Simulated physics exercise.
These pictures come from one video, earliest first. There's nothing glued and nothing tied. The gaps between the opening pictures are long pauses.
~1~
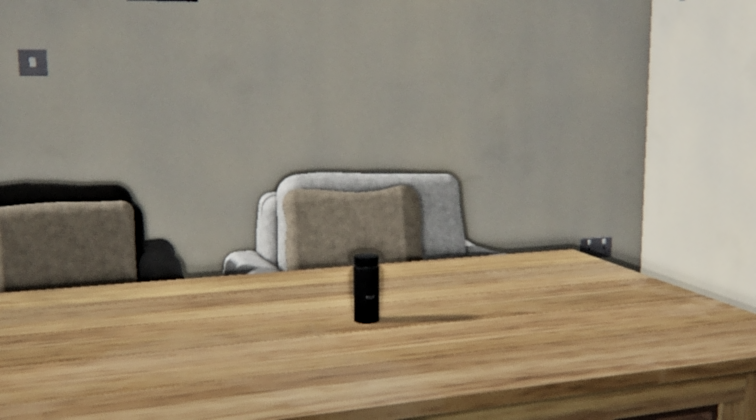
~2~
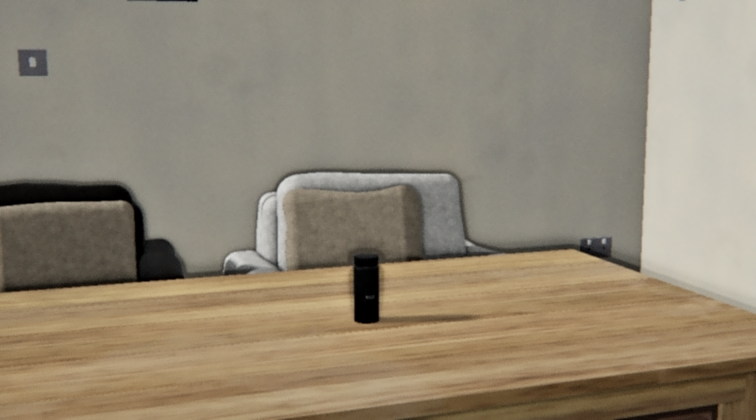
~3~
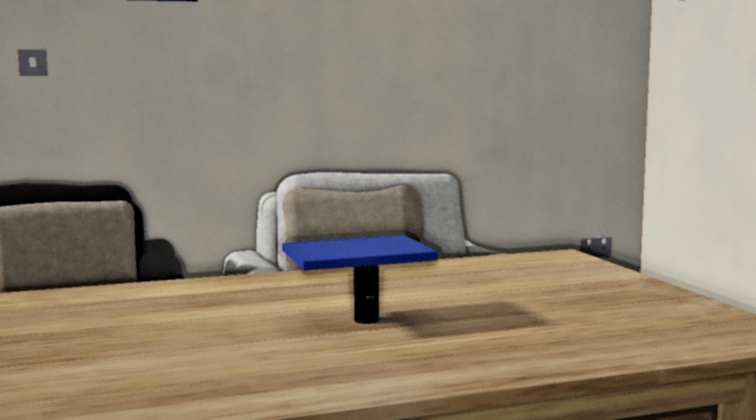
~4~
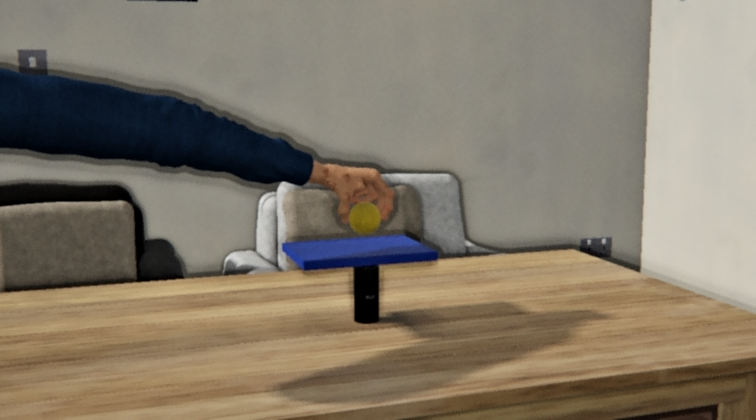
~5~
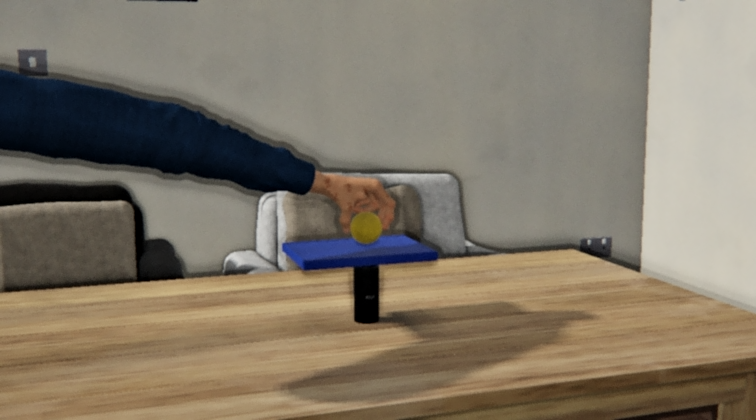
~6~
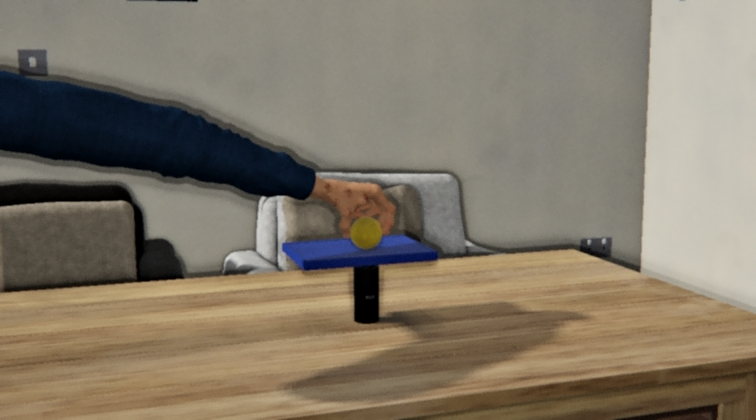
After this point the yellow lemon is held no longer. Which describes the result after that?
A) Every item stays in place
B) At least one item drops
A.
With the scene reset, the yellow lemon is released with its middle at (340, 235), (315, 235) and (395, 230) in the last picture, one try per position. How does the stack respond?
It goes over first, goes over second and remains upright third.
Then, 0.20 s later than the last frame, all is still.
Then, 0.40 s later than the last frame, yellow lemon resting near (366, 234).
When it is over, all 3 as before. End places, in pixels of the last picture, yellow lemon near (366, 234). The stack keeps its balance.
